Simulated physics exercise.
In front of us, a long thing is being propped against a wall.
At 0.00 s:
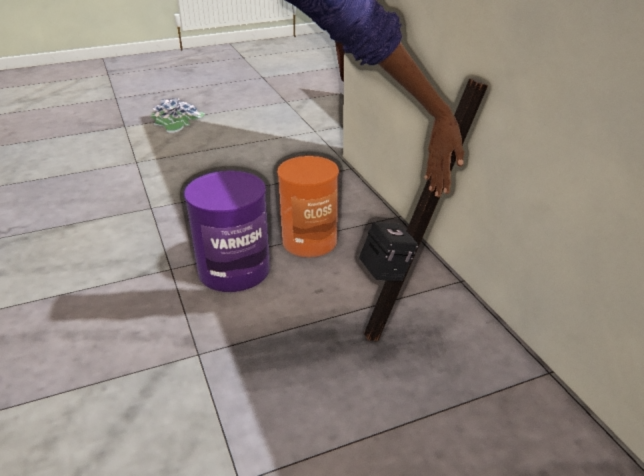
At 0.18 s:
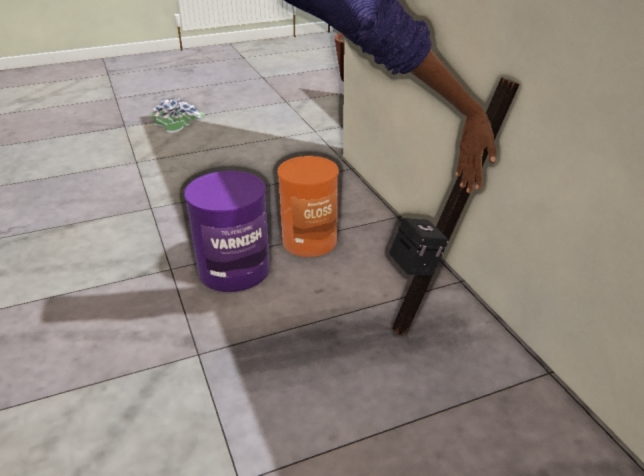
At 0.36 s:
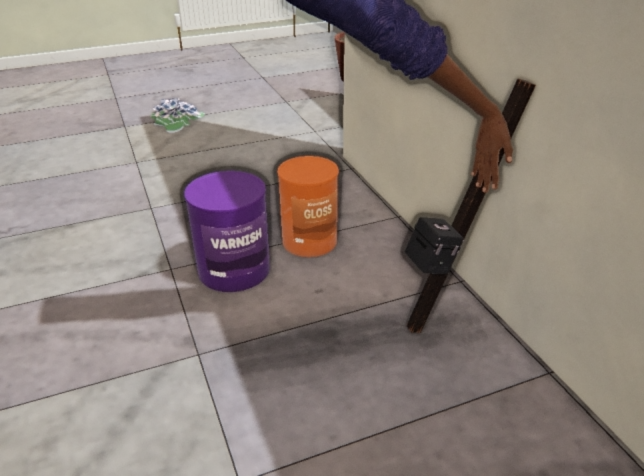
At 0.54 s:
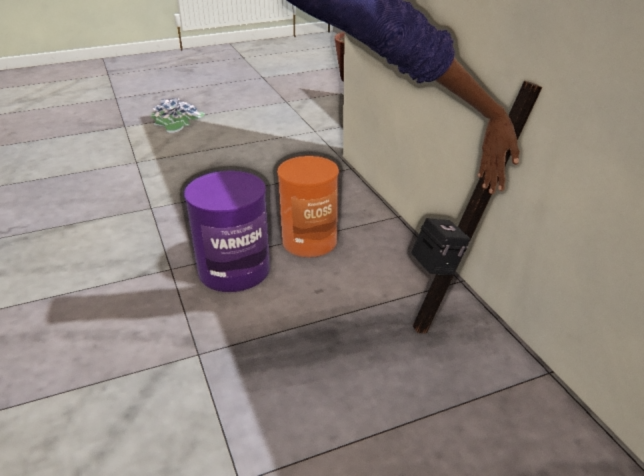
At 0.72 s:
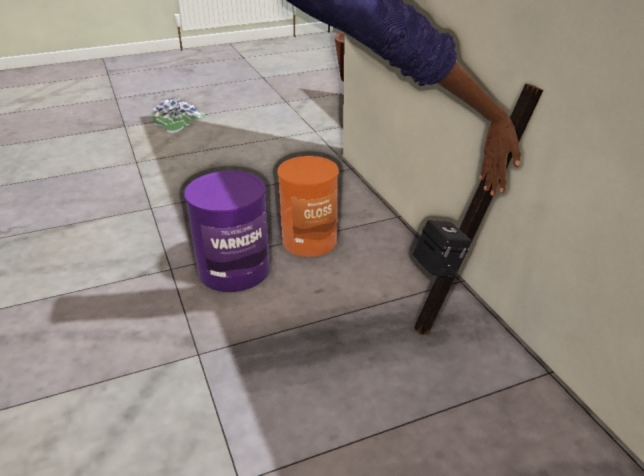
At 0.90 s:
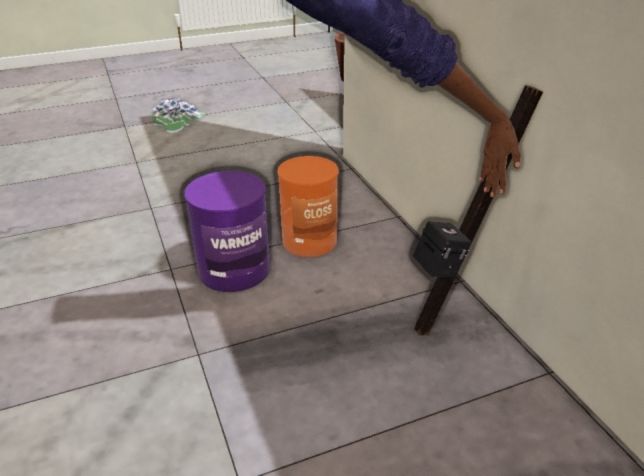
The clip shows a hand moving a dark pole with a black block on it rightward until it leans on a wall, near purple and orange pails on a tiled floor. The hand stays on the pole while the pails remain still.
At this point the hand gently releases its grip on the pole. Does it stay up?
It ends up unmoved.
After 1.10 s, no change.
After 1.40 s, black pole resting near (472, 223).
In the end (2.2 s), all 3 unmoved. At the end, from the last picture's camera, black pole near (472, 223). The pole remains leaning.
